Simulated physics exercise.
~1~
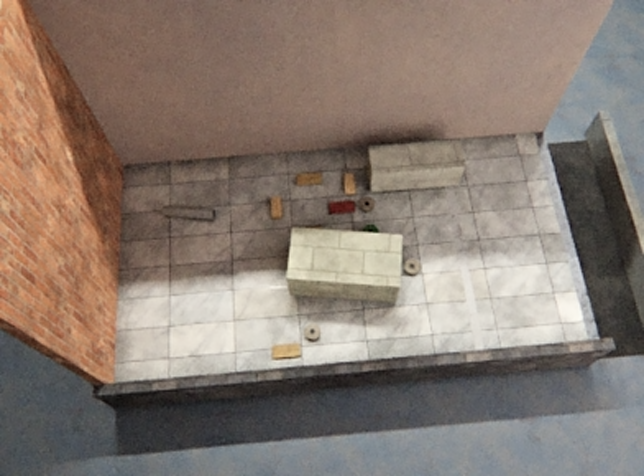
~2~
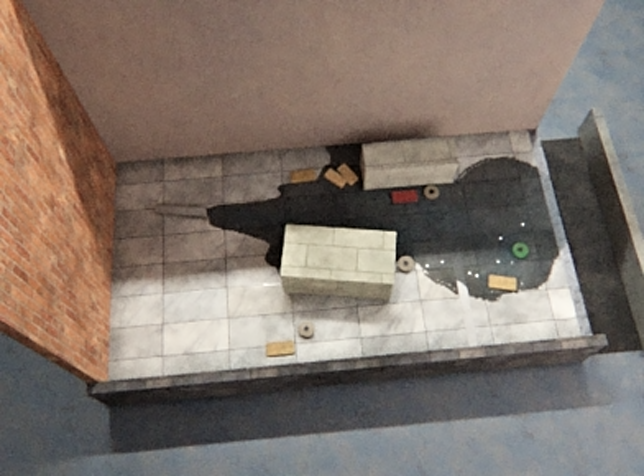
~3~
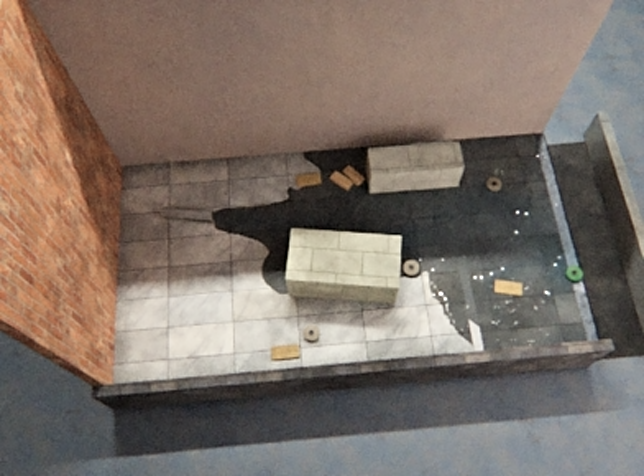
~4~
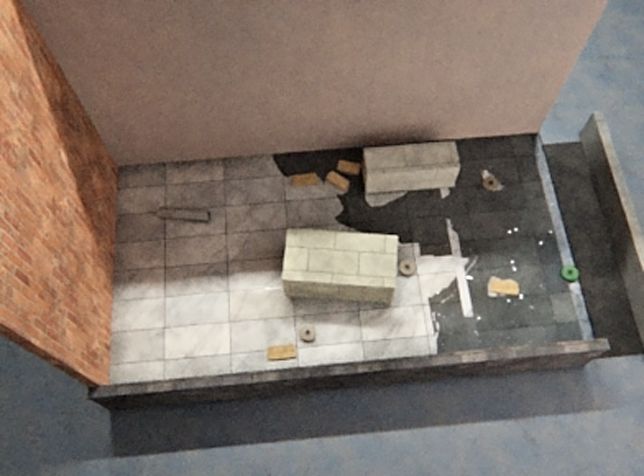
At first, a dry tiled floor lies beside a brick wall, with two pale blocks, a pipe end at the left, and small boards and rings scattered about. Then dark water spreads from the pipe, running between the blocks and fanning out at the right, and it carries the red board and the green lid rightward. Next, the water reaches the right edge, where the green lid comes to rest, while the red board is no longer in view. Finally, the wet area shrinks back from the left, leaving the lid at the right edge and pale dry patches around the front block.
